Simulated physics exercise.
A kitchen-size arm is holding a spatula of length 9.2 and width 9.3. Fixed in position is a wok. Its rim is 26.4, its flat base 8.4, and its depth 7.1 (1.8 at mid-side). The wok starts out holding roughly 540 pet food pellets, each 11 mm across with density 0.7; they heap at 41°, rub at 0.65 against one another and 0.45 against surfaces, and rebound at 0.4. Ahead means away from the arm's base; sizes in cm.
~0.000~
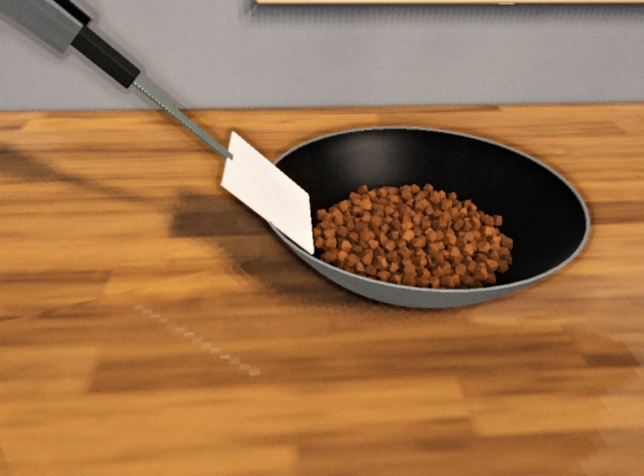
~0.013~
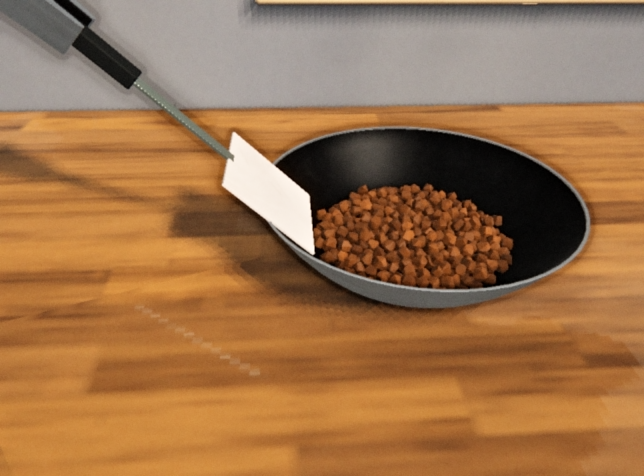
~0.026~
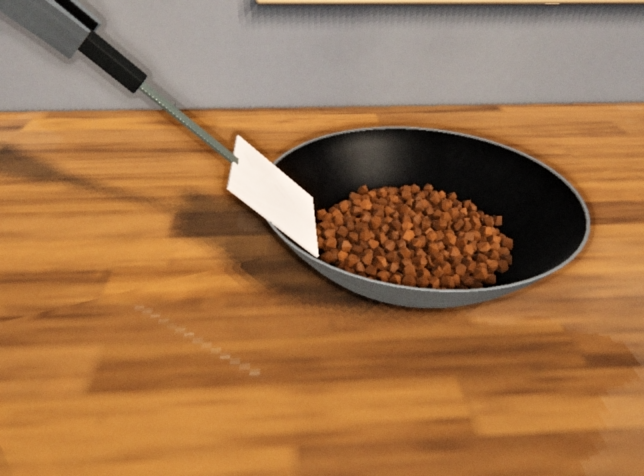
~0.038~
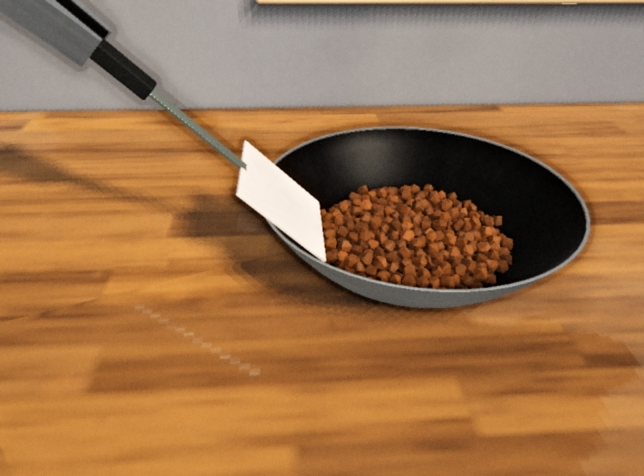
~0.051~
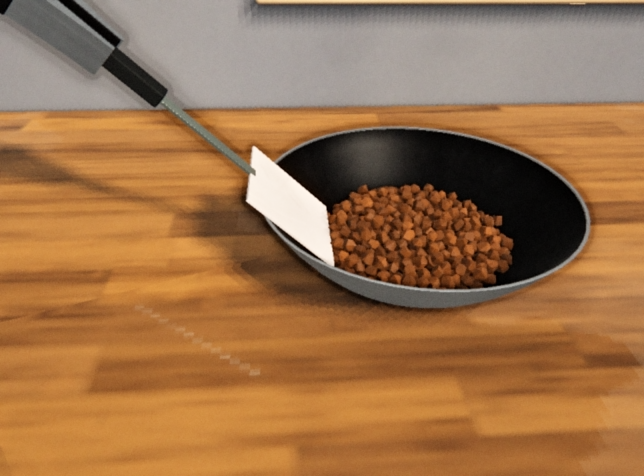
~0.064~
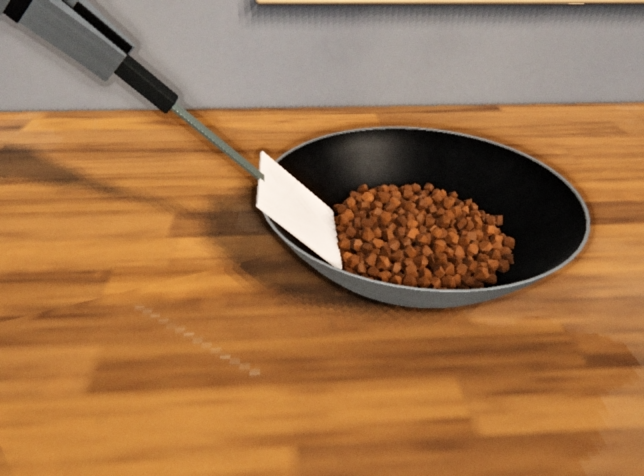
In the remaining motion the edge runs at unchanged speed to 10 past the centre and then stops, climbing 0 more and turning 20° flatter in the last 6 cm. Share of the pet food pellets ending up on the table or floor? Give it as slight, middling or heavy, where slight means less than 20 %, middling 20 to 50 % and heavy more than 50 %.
Middling.
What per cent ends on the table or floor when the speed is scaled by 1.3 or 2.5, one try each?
Some 45 per cent, then some 55 per cent, on the table or floor.
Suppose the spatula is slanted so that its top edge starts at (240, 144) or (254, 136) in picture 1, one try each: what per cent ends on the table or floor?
Roughly 40% and 45%.
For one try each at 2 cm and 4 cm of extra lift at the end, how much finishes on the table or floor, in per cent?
First try about 40 %, second try about 35 %.
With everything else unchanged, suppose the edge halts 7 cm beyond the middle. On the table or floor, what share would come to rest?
Close to 10 per cent would end on the table or floor.
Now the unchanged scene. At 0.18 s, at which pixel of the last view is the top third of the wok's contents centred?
Near (483, 211).
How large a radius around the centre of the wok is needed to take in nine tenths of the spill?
Roughly 25 cm.
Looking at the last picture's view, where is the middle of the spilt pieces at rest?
Around pixel (606, 247).
After 0.18 s, sloping 45°, highest piece 6 above the table; 538 in the wok.
After 0.30 s, sloping 39°, highest piece 9 above the table; 534 in the wok, 4 on the blade or in flight.
After 0.56 s, sloping 25°, highest piece 9 above the table; 346 in the wok, 167 on the table or floor, 25 on the blade or in flight.
After 1.61 s, sloping 25°, highest piece 9 above the table; 345 in the wok, 193 on the table or floor.
At rest, 345 in the wok, 193 on the table or floor. That is 36 % on the table or floor.
